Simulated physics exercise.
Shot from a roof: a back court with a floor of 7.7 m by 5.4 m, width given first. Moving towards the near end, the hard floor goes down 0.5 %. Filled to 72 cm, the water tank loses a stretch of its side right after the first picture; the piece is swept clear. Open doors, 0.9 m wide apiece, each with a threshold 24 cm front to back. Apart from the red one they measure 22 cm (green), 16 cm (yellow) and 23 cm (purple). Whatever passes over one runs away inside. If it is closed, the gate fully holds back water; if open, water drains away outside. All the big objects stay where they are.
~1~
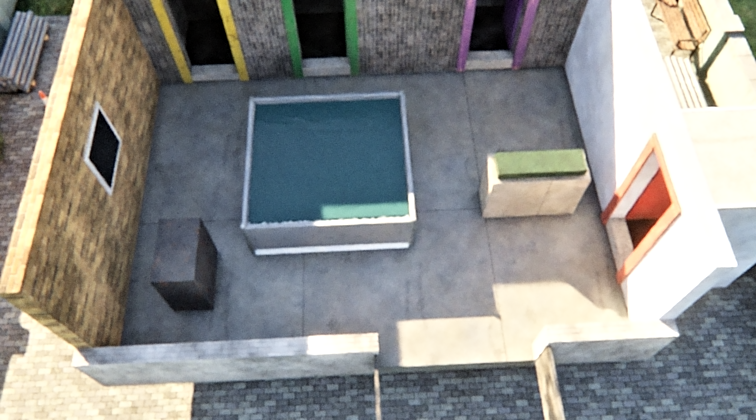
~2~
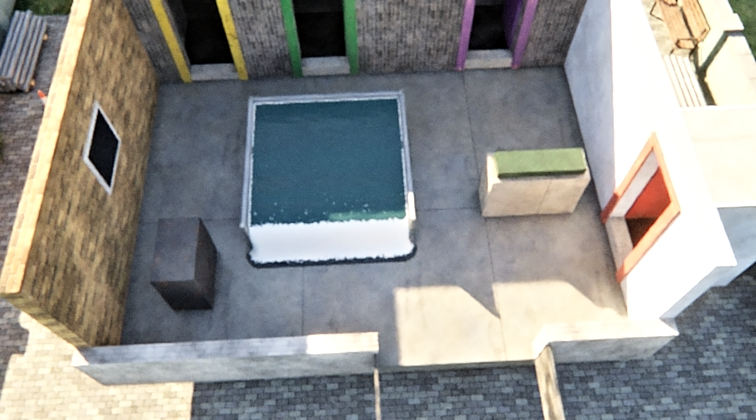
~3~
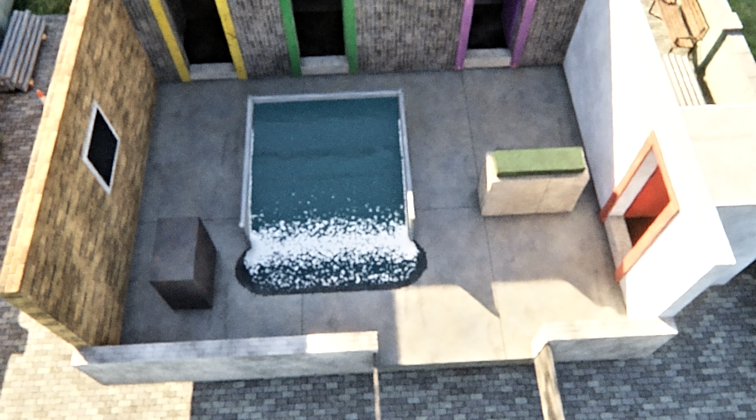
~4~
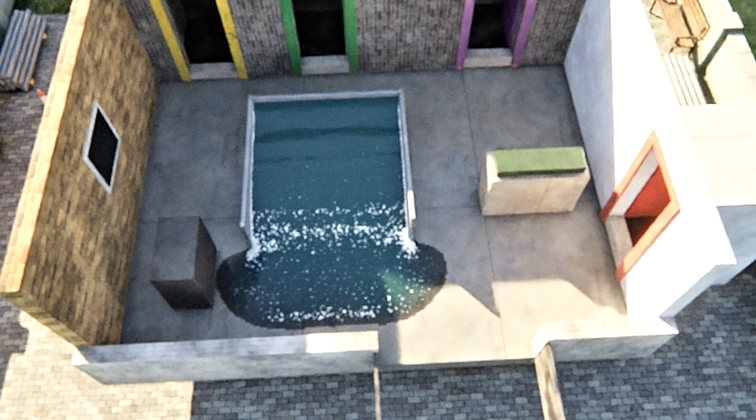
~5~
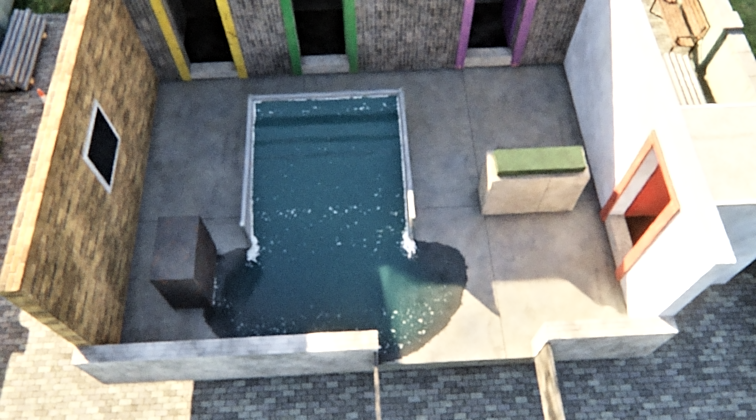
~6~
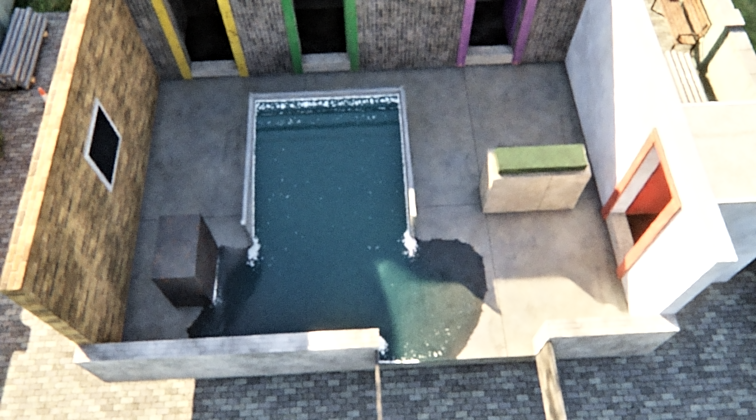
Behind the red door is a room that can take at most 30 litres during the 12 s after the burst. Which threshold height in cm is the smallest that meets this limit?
A height of roughly 6.5 cm.
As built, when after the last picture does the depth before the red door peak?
Peak time: About 4.0 s.
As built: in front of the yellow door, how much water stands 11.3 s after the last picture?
Some 5.5 centimetres.
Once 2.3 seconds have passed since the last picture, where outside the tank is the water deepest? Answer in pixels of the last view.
At about (131, 360).
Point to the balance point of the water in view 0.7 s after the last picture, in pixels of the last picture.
The balance point sits at roughly (325, 226).
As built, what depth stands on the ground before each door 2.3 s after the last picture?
Depths in cm: Green 0, red 0, yellow 0, purple 0.
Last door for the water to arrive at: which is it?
Purple.
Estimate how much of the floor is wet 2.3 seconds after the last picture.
Wet: Close to 45 %.
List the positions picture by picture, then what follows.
In the first frame, the water tank at (328, 159) is whole and still, 72 cm deep; the red door at (633, 219) is dry.
In the second frame, the front is at (264, 264), 0.3 m from the gap at (331, 236); 0.6 m2 of floor is wet, 72 cm left at the back.
In the third frame, water pours out at (330, 237) and has run 0.8 m, to (293, 290); about 13 cm deep outside, 72 cm at the back.
In the fourth frame, the gap is at (331, 238), the front 1.3 m out at (274, 324); the back of the water tank holds 72 cm.
In the fifth frame, the front is at a hidden place, 1.9 m from the gap at (331, 237); 6.0 m2 of floor is wet, 69 cm left at the back.
In the sixth frame, the gap is at (332, 236), the front 2.1 m out at a hidden place; the back of the water tank holds 61 cm; the red door at (634, 214), 4.5 m from the gap, is still 2.4 m from the nearest water.
Then, 0.7 s after the last picture water covers 25 % of the floor, deepest (54 cm) near (327, 349); it has not reached the red door.
Then, 2.3 s after the last picture water covers 45 % of the floor, deepest (48 cm) near (131, 360); it has not reached the red door.
Then, 11.3 s after the last picture water covers 95 % of the floor, deepest (13 cm) near (144, 359); 9 cm at the red door, 0 litres in over its 23 cm threshold.
At the red door as built, the water peaked near 11 cm, 4.1 s after the last picture.
With a threshold of 6 cm, 39 litres would have come in within the 12 s; with 7 cm, 22 litres. So under 30 litres takes about 6.5 cm.
